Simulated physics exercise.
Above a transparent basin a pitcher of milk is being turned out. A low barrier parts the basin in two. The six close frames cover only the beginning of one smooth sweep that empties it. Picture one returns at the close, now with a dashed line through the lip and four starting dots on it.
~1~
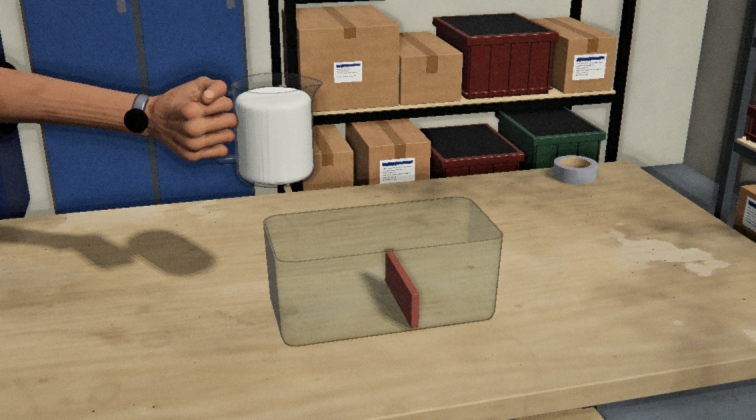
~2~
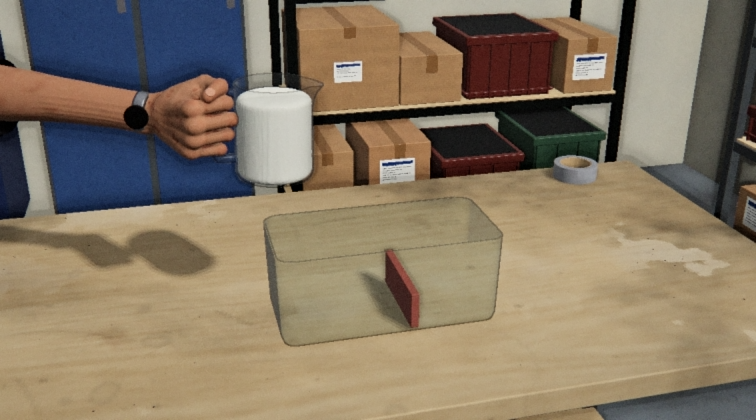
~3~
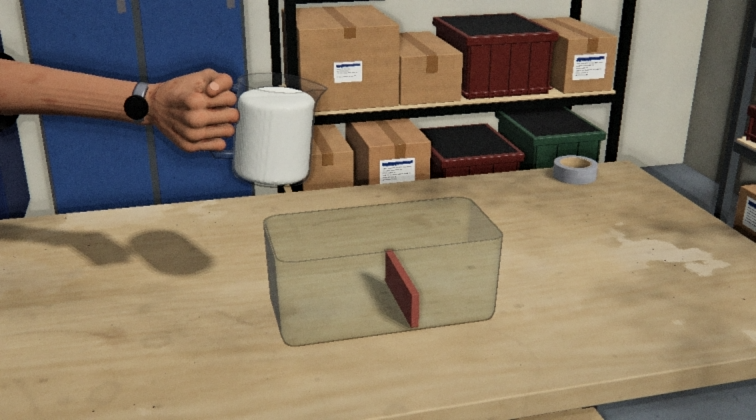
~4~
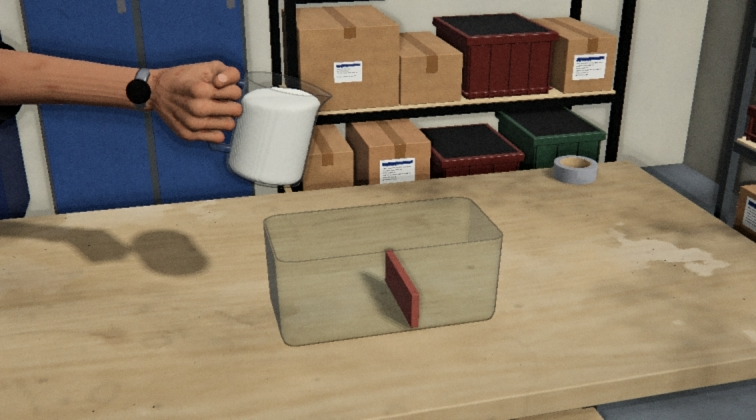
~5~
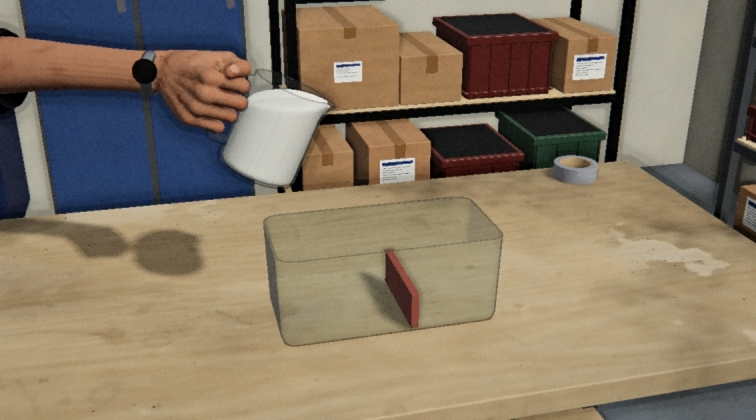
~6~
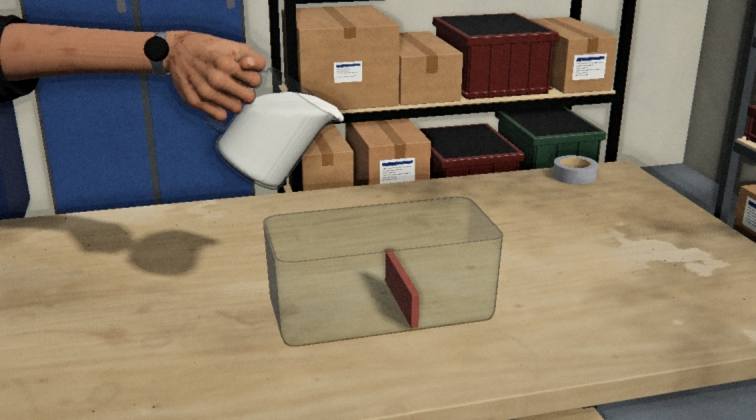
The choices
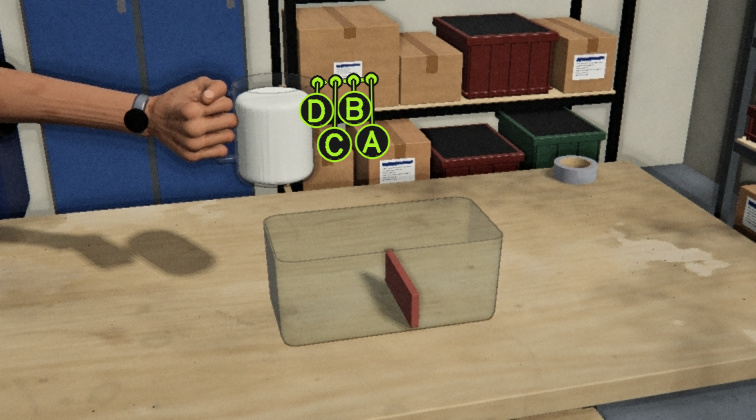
At first, a hand holds a clear pitcher of milk upright above a transparent basin split by a low red barrier, on a wooden table. The hand then tilts the pitcher gradually to the right, its lip lowering, until the milk reaches the lip and just begins to pass over it.
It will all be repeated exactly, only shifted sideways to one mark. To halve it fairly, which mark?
Place B does it best.
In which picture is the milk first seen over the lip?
Picture 6.
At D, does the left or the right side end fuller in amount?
The left side.
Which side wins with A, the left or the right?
More ends on the right.
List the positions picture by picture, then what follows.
Upright, lip at (321, 82); basin from (281, 344) to (494, 315); top of the wall at (402, 271); nothing has left yet, in the first picture.
Upright, lip at (322, 83); nothing has left yet, in the second picture.
Tipped about 7°, lip at (326, 88); nothing has left yet, in the third picture.
Tipped about 15°, lip at (331, 95); nothing has left yet, in the fourth picture.
Tipped about 25°, lip at (335, 105); nothing has left yet, in the fifth picture.
Tipped about 38°, lip at (338, 118); milk is over the lip, down to (338, 118), in the sixth picture.
On the marked copy, A at (371, 79); B at (353, 80); C at (335, 81); D at (317, 82).
With A, about 13 % ends left of the wall and 86 % right of it.
With B, about 40 % ends left of the wall and 59 % right of it.
With C, about 76 % ends left of the wall and 21 % right of it; 4 % is lost outside.
With D, about 92 % ends left of the wall and 3 % right of it; 4 % is lost outside.
